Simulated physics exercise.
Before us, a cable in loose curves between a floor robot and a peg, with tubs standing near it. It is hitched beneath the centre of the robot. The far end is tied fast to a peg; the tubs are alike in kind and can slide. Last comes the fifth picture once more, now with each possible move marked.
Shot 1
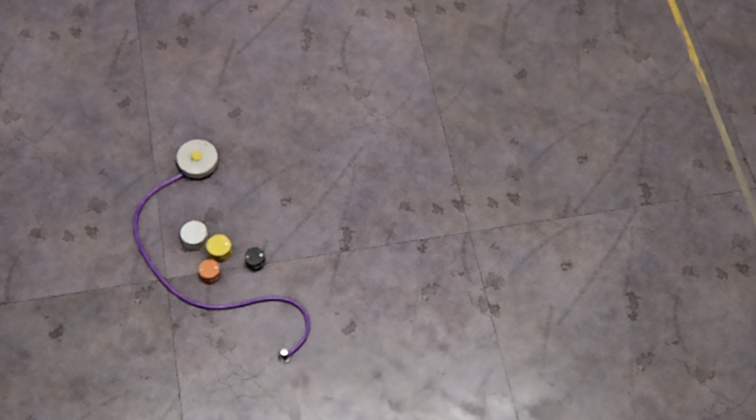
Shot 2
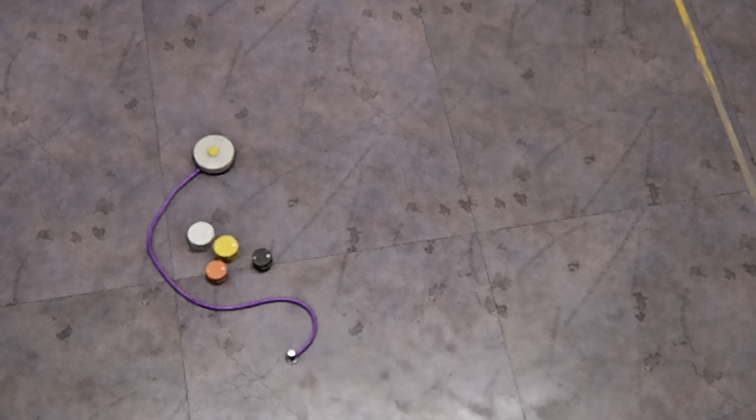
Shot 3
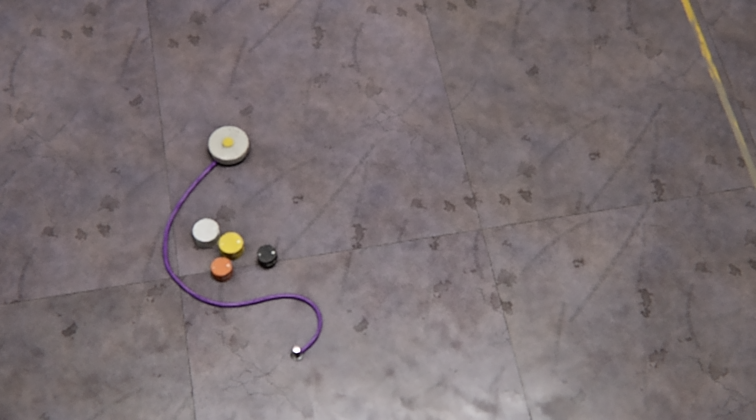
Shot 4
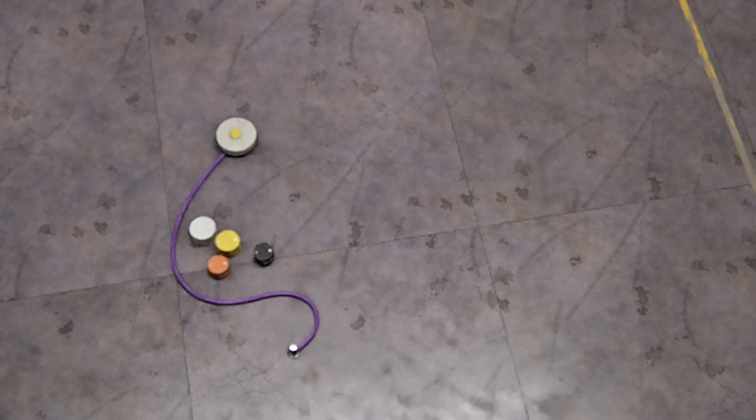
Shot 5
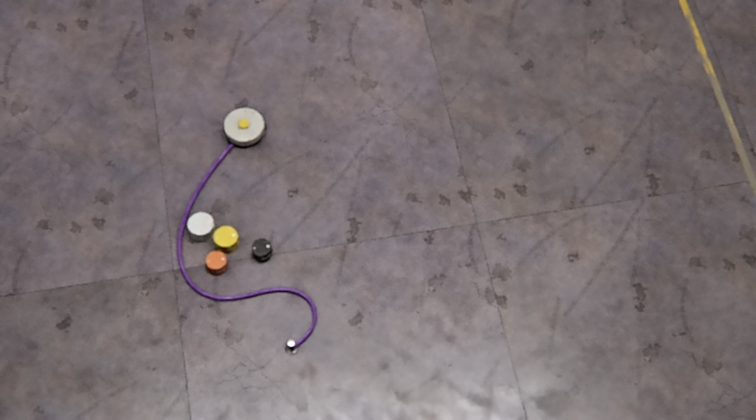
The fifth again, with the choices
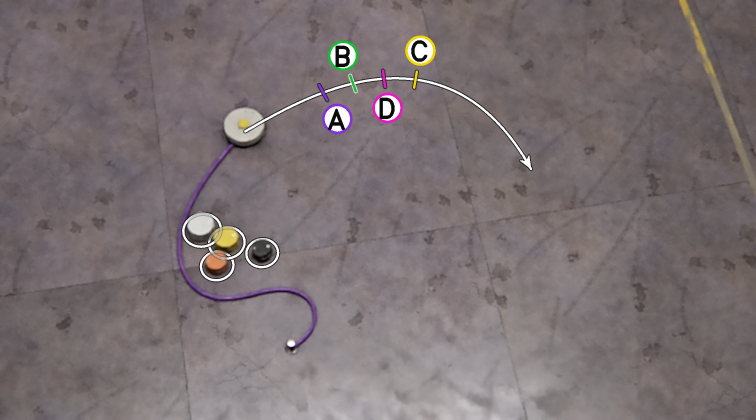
A round grey robot slides up and right, drawing a purple cable towards four small tubs.
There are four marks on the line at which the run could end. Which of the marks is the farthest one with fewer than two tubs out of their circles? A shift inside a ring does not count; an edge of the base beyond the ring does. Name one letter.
A is the last stop within the limit.
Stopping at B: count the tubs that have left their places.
By then, three.
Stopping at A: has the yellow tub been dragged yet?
By then, no.
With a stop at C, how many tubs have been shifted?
Four.
On the copy, A at (323, 93); B at (353, 83); C at (416, 80); D at (384, 79); the route from (245, 132) via (403, 78) to (531, 169).
On A. First, robot (272, 112).
Then, robot (299, 99).
Finally, robot (323, 89); white tub (207, 227); none over the rings.
By contrast, B has three over the rings; C has four over the rings; D has four over the rings.
